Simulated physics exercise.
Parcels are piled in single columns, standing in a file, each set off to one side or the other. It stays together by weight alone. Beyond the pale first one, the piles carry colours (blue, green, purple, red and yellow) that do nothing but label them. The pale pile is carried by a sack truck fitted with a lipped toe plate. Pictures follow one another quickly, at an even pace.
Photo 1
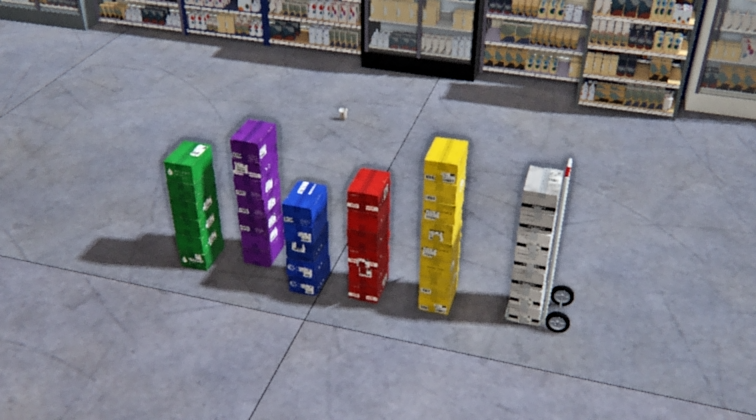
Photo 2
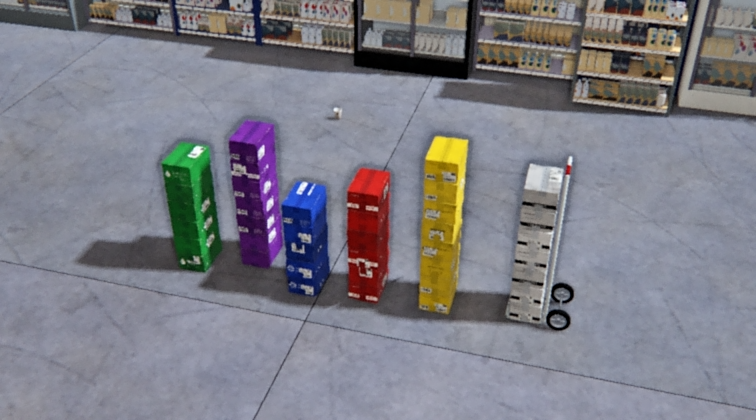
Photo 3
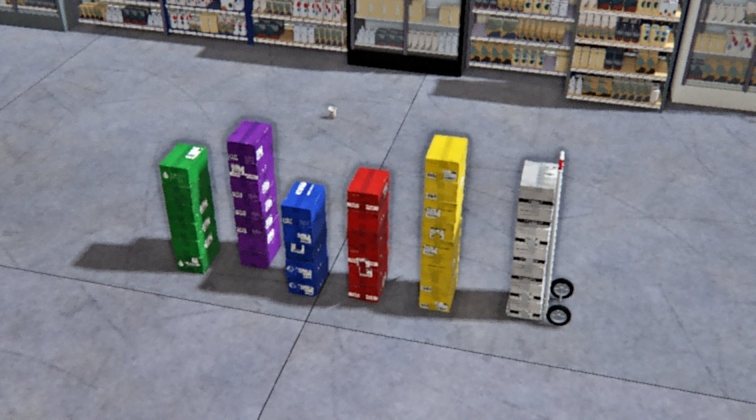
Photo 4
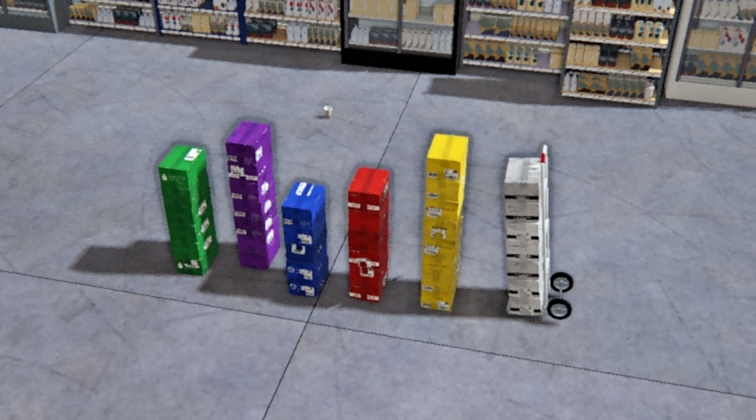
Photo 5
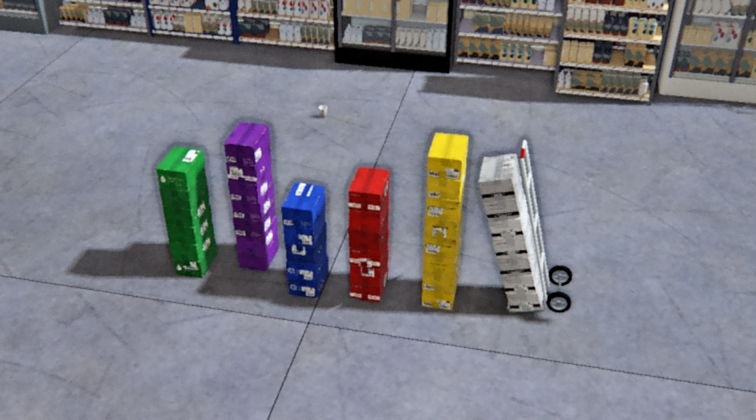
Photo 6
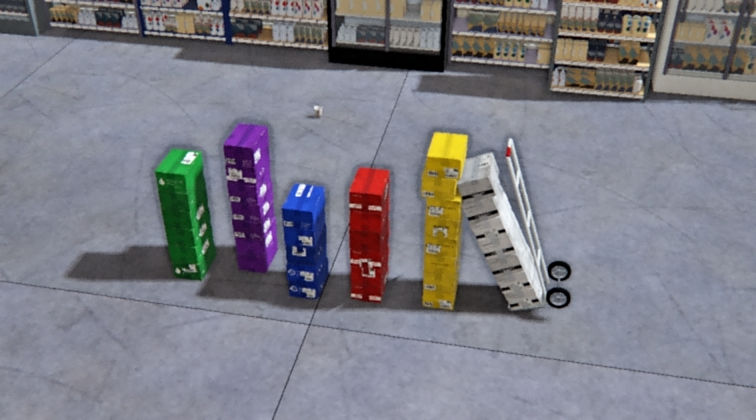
Tall shelves and glass-fronted cabinets stand along the back of a grey shop floor, seen from above at an angle as the view drifts slightly. Single columns of green, purple, blue, red and yellow parcels run from left to right, with a pale pile on a wheeled sack truck at the far right. The truck rocks leftward, and its pile leans increasingly until its top meets the yellow column.
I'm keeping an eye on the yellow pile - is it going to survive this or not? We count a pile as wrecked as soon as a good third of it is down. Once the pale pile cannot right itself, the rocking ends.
I'd say it won't make it.
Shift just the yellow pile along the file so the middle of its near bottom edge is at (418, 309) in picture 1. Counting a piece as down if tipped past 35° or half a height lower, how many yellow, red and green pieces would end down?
Yellow 8, red 6, green 6.
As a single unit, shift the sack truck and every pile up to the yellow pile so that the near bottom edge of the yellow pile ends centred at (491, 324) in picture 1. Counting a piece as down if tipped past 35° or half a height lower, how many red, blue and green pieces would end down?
At the finish the down count reads red 5, then blue 5, then green 6.
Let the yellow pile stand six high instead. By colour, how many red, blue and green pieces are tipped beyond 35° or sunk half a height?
By colour, that gives red at 6, blue at 5 and green at 6.
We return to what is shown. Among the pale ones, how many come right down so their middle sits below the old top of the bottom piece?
The number is 3.
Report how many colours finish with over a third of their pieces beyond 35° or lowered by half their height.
5.
Just after the last frame, 7 of the pale pile down; none of the 8 yellow parcels down (0 of 32 in all colours); top yellow parcel tilted clearly, half its height lower; top red parcel tilted barely.
A moment on, 7 of the pale pile down; 8 of the 8 yellow parcels down (14 of 32 in all colours); top yellow parcel tilted clearly, some two heights lower; top red parcel tilted clearly, half its height lower.
Further on, 7 of the pale pile down; 8 of the 8 yellow parcels down (32 of 32 in all colours); top yellow parcel tilted steeply, some four heights lower; top purple parcel on its side.
When it is over, 7 of the pale pile down; 8 of the 8 yellow parcels down (32 of 32 in all colours); top yellow parcel on its side; top purple parcel upside down. In pixels of the last frame, middles, top yellow parcel near (131, 327), top purple parcel near (33, 191).
